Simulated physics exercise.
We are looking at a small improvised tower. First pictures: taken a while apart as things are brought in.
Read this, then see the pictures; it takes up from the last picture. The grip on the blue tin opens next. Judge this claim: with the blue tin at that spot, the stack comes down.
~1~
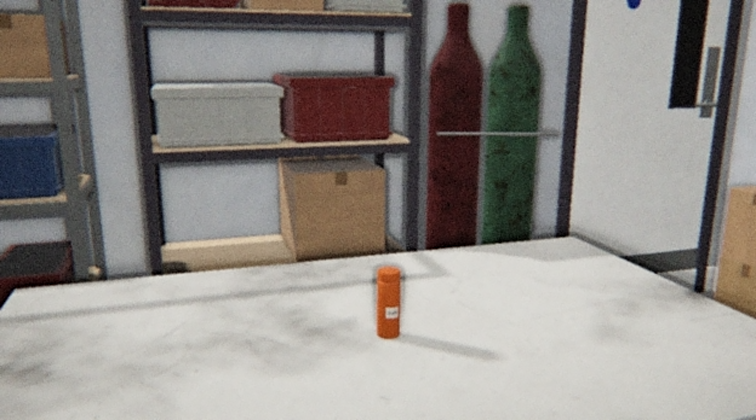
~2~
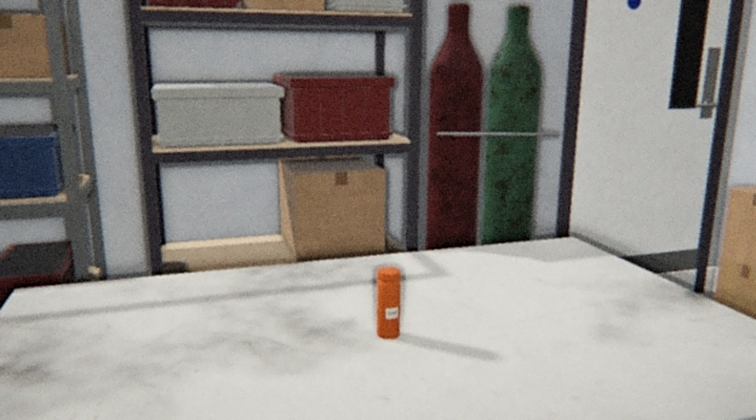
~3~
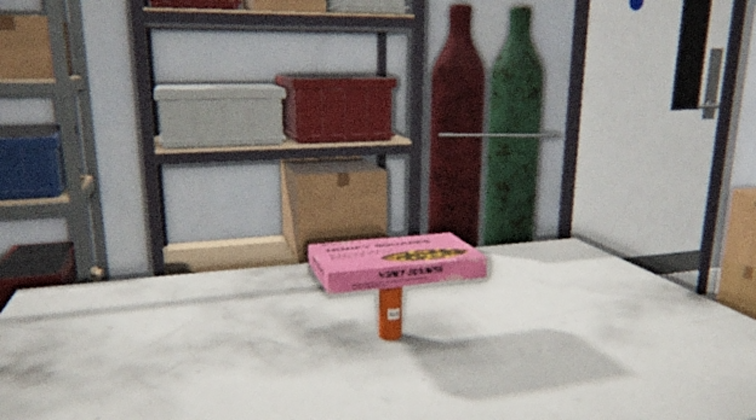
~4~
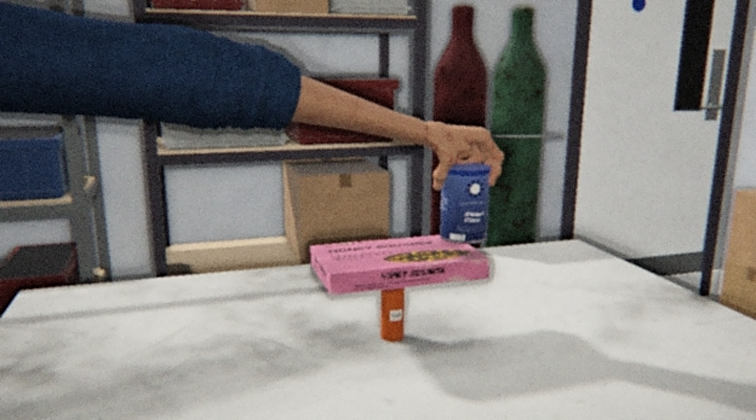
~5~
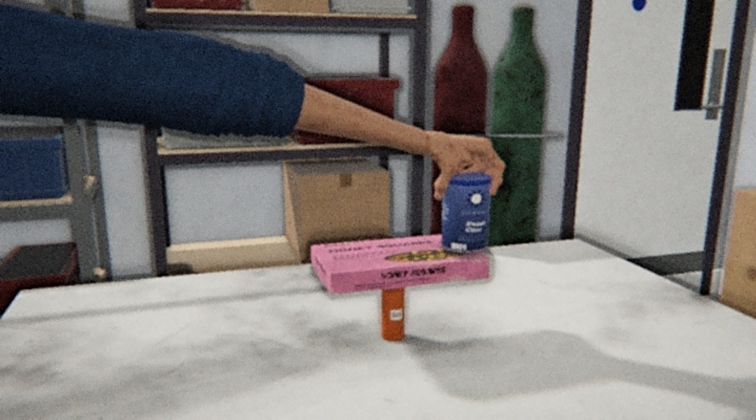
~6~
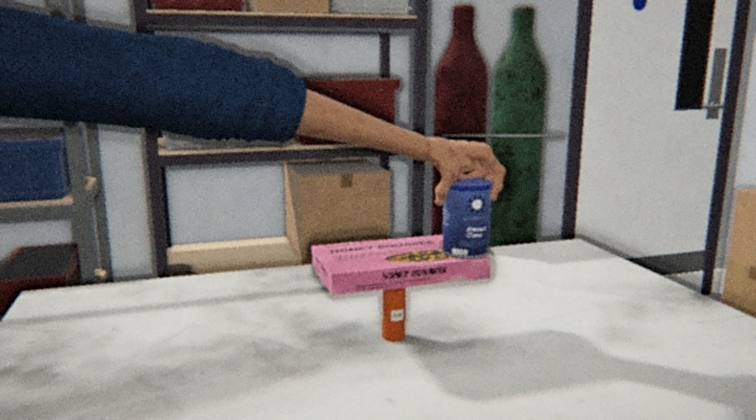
I reckon the stack can't bear the weight there.
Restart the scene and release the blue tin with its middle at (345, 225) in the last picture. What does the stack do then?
The stack then collapses.
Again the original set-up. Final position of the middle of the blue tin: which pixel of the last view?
Around (552, 319).
Then, 0.50 s later than the last frame, blue tin now fallen; pink packet tilted by 70°.
Then, 1.00 s later than the last frame, orange shaker on its side; pink packet tilted by 20°.
When it is over, fallen, orange shaker, blue tin and pink packet. End places, in pixels of the last picture, blue tin near (552, 319). The stack comes apart.
